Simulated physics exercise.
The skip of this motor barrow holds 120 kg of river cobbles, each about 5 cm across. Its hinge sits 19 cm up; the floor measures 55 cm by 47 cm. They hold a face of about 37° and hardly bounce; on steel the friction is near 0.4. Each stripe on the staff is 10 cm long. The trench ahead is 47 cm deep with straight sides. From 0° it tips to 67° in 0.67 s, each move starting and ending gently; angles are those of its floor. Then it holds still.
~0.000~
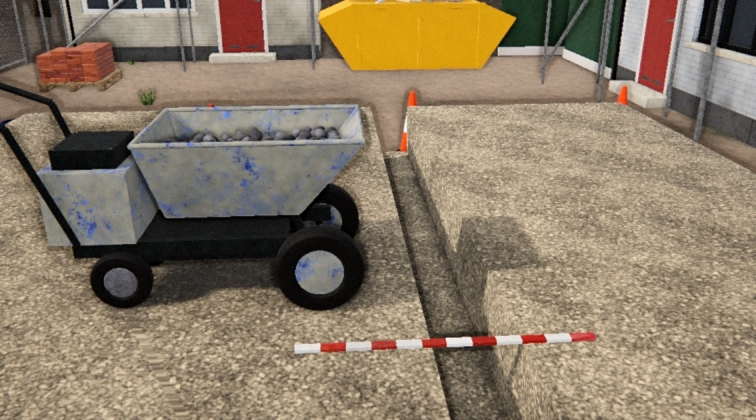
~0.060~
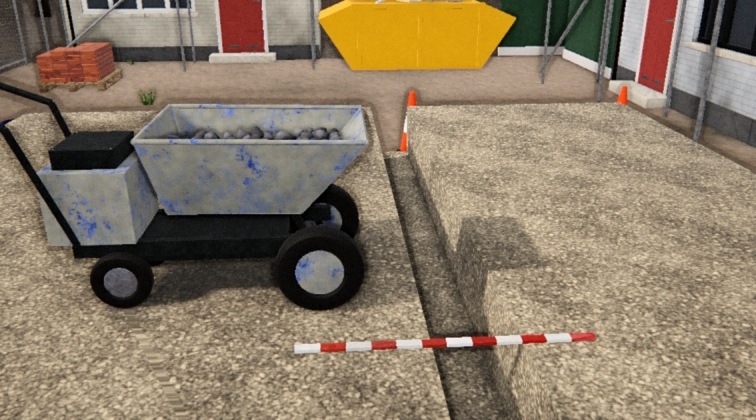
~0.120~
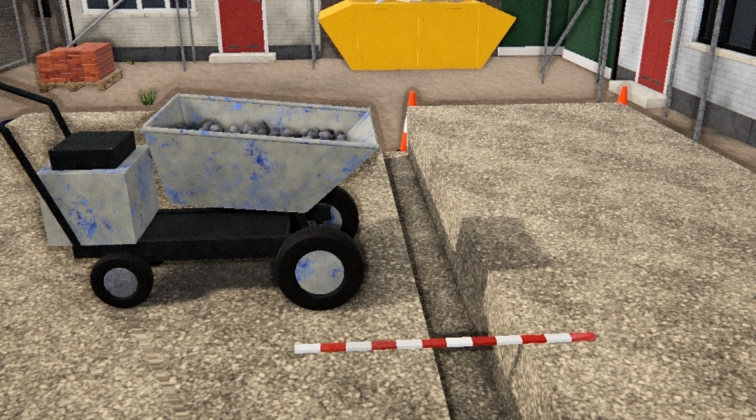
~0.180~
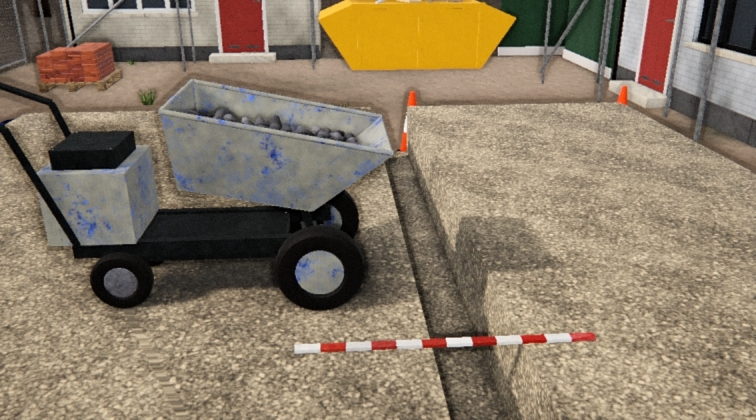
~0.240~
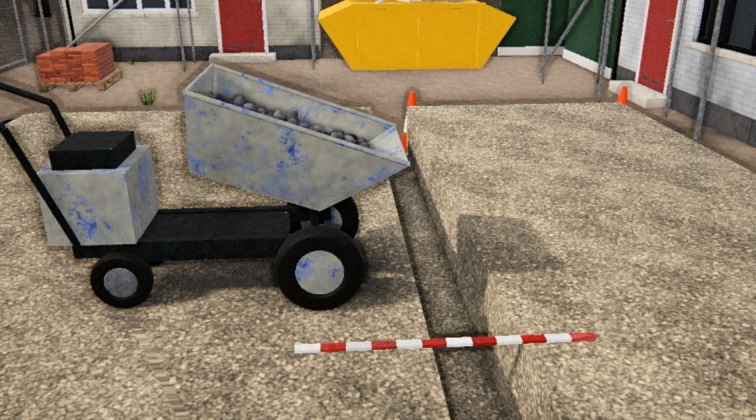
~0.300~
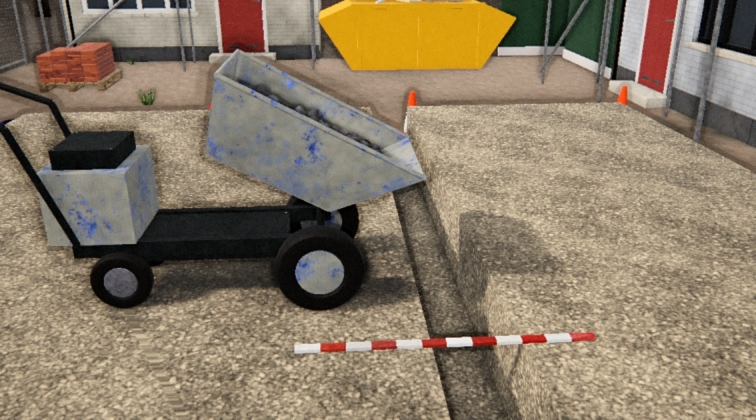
On a building site, a motor barrow's skip full of cobbles tilts steadily toward the right.
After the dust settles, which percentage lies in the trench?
About 47 per cent.
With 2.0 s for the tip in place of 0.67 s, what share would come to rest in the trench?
In that case some 65 per cent.
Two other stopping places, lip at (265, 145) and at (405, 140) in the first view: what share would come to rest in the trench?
Near 80 per cent from the first place, 20 from the second.
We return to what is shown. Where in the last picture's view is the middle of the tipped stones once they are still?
Around (505, 269).
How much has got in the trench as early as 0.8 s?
Some 10 per cent.
After 0.5 s the floor is at 56°; 100 % in the skip; the foremost stones are at (430, 209).
After 0.8 s the floor is at 67°; 85 % in the skip, 11 % in the trench, 4 % past the trench; the foremost stones are at (513, 263).
After 1.1 s the floor is at 67°; 28 % in the skip, 22 % in the trench, 50 % past the trench; the foremost stones are at (655, 261).
After 3.1 s the floor is at 67°; 0 % in the skip, 47 % in the trench, 53 % past the trench; the foremost stones are past the picture's edge.
